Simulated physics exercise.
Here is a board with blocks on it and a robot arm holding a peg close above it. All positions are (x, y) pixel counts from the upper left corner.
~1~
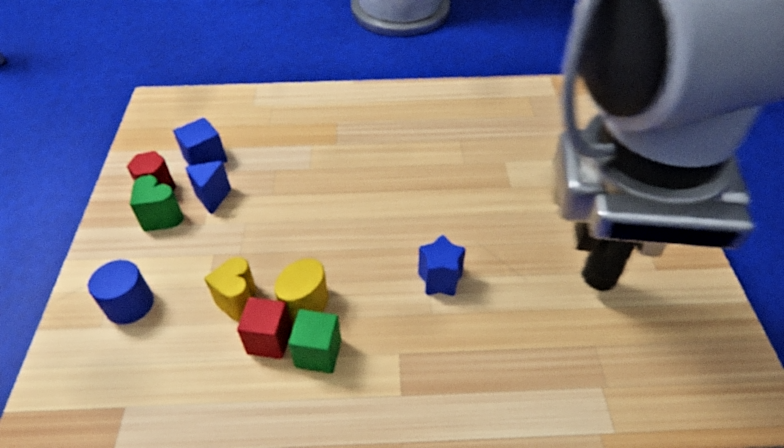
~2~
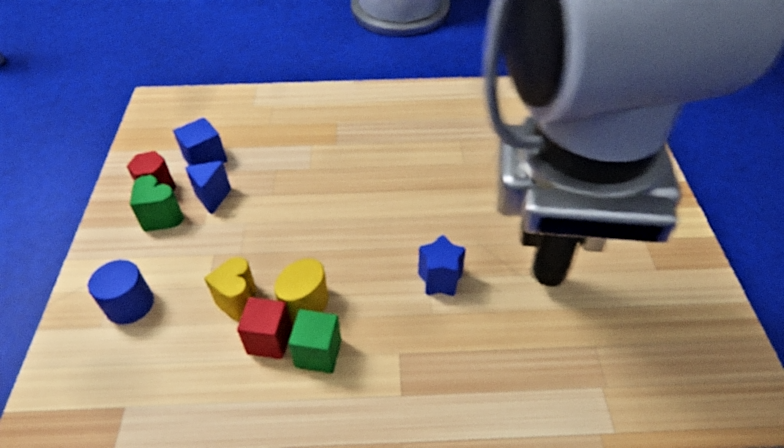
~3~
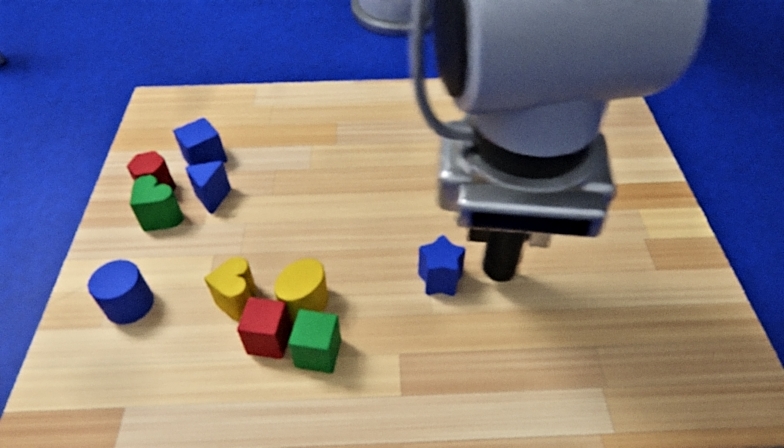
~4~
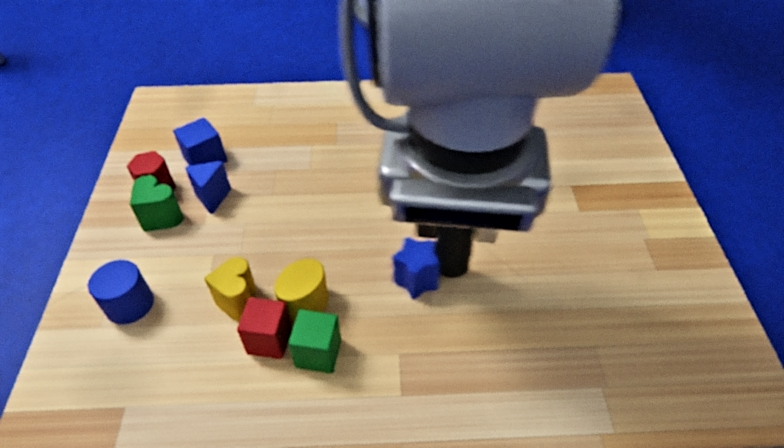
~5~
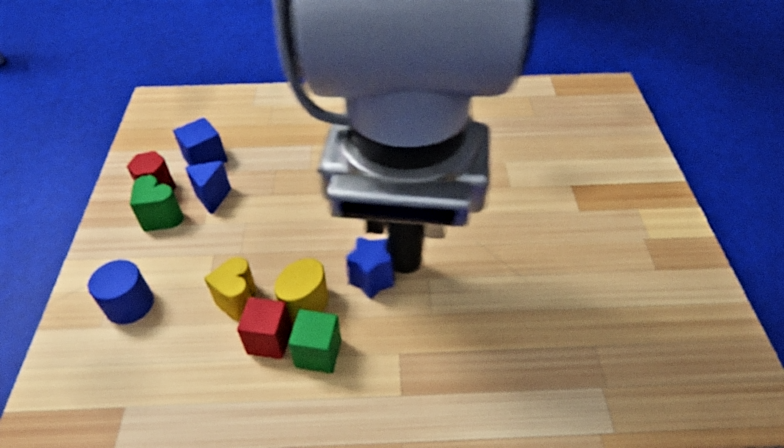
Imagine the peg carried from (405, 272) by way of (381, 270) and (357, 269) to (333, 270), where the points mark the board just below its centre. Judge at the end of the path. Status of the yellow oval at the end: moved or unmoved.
In the end it has been moved.
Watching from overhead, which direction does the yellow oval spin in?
Seen from above, counterclockwise.
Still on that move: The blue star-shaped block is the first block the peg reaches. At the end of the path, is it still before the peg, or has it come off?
Prediction: Still leading.
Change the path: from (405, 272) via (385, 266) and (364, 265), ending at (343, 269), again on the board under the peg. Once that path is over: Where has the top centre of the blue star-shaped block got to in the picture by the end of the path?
The middle of the upper face of the blue star-shaped block will lie at about (304, 252) in the picture.
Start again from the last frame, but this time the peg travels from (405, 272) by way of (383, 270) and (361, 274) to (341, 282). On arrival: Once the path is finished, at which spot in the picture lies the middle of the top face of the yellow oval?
It should be at (272, 280) by then.
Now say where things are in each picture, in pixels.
Lower end of the peg at (599, 278), tops of blocks, red square at (261, 315), yellow oval at (299, 278), green square at (313, 329), blue star-shaped block at (443, 253), in the first frame.
Peg at (549, 273), blocks as before, in the second frame.
Peg at (499, 269), blocks as before, in the third frame.
Peg at (452, 265), blue star-shaped block at (418, 253), in the fourth frame.
Peg at (405, 261), red square at (261, 315), yellow oval at (299, 278), green square at (313, 329), blue star-shaped block at (370, 252), in the fifth frame.
What follows on the original path. Halfway along, peg at (368, 258); blue star-shaped block at (331, 251).
At the end, peg at (332, 259); red square at (257, 325), turned 15° clockwise; yellow oval at (273, 285), turned 60° anticlockwise; green square not moved; blue star-shaped block at (293, 248).
